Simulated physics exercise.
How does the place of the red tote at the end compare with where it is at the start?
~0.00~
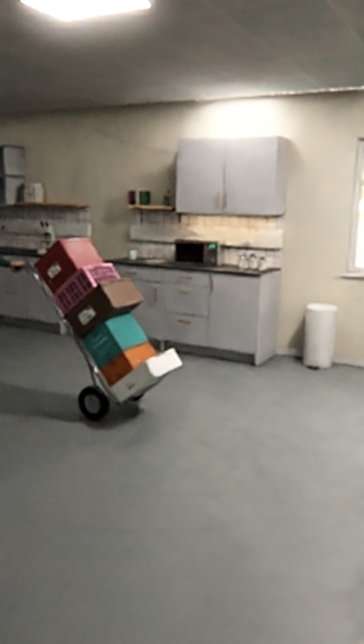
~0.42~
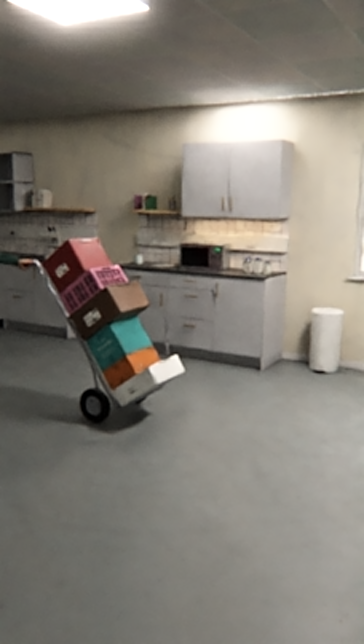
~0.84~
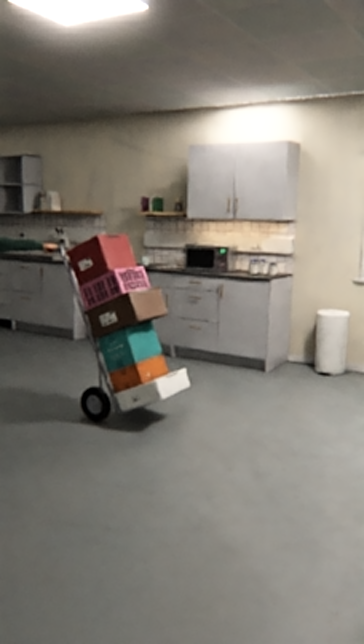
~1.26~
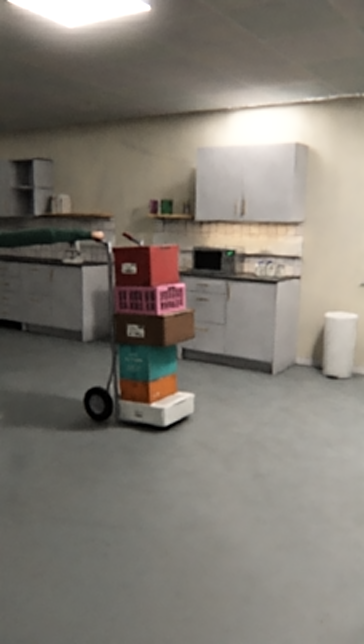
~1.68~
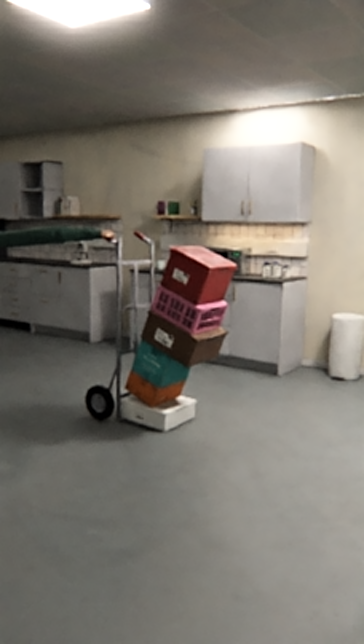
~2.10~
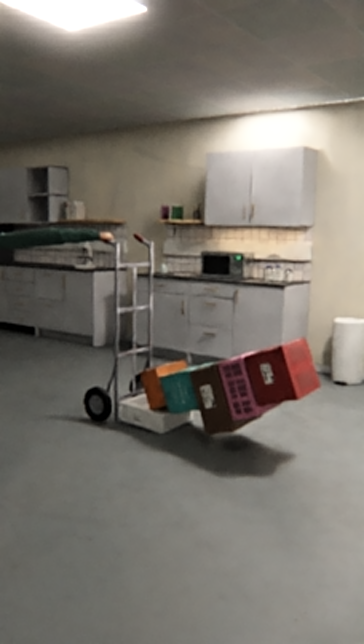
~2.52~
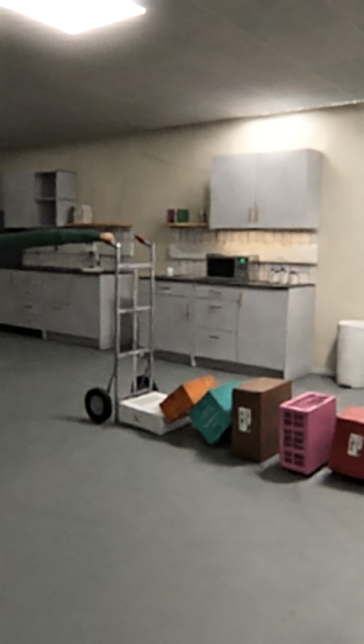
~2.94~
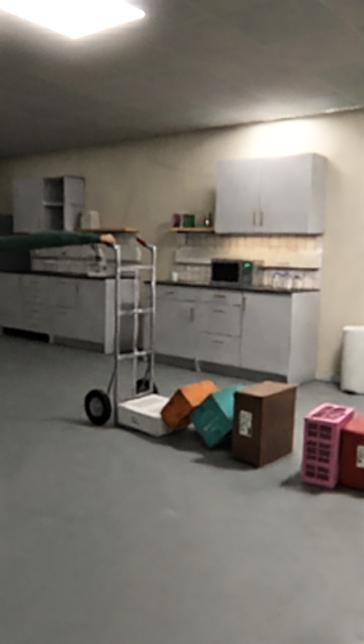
At the start the red tote sits on top of the stack on the tilted sack truck, at the left. By the end it lies on the floor at the far right, well away from the truck.
In a kitchen, a tilted sack truck swings upright and its stacked boxes topple rightward.
